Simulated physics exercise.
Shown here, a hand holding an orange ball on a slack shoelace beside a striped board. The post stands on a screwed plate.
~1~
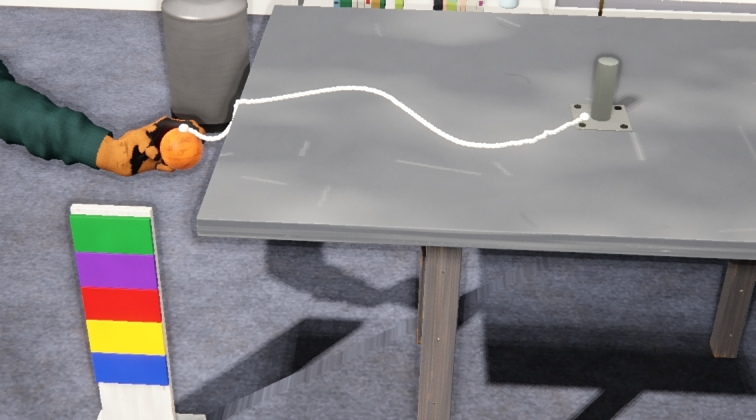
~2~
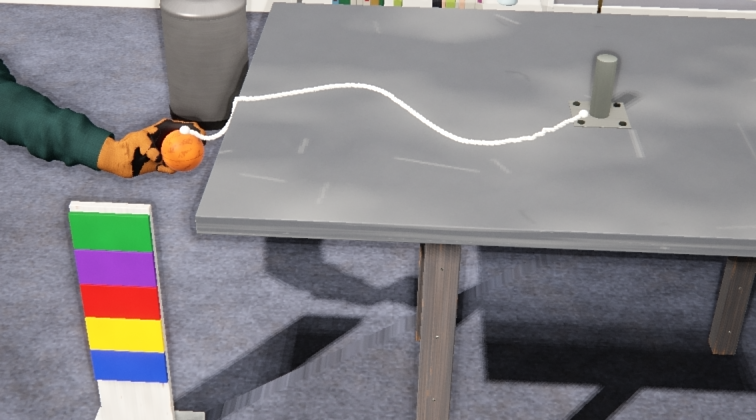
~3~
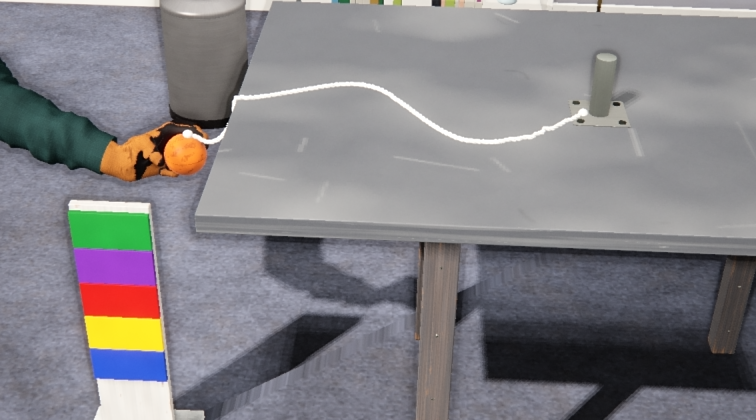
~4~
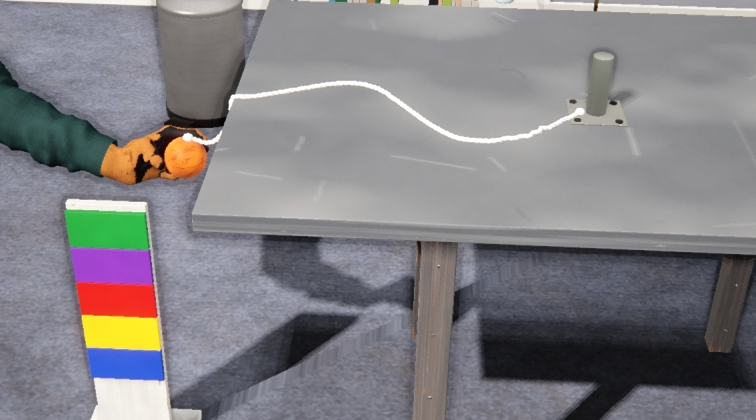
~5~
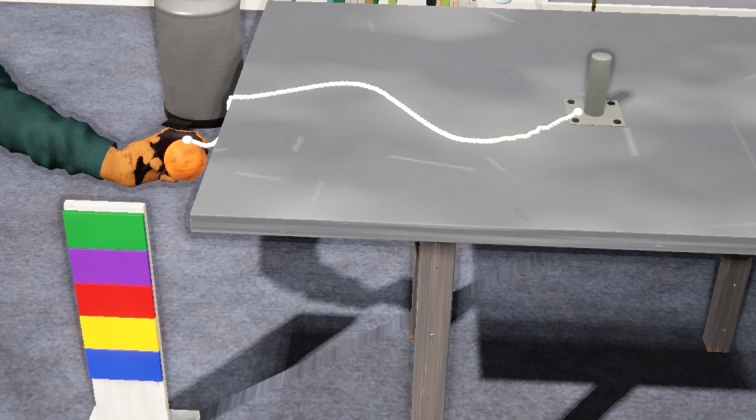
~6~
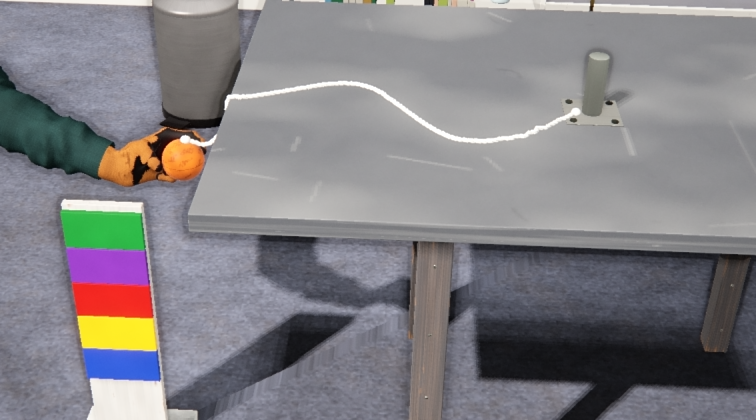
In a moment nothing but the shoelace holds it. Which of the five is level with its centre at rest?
The shoelace holds its middle at purple.
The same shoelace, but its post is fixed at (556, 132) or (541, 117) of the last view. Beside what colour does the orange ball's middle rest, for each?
In that order: Red; red.
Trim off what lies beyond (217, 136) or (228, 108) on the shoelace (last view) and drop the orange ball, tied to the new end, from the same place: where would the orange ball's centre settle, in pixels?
The places are (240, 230) and (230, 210).
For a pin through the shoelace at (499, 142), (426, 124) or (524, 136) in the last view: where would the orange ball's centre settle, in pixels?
In that order: (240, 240), (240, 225) and (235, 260).
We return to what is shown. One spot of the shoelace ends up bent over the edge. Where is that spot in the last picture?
The one at (312, 87).
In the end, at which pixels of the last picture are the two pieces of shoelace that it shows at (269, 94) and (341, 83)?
The first at (226, 155), the second at (253, 107).
A little later, ball near (254, 266); level with purple.
Next, ball near (216, 272); level with purple.
When it is over, ball near (231, 273); level with purple. At purple.
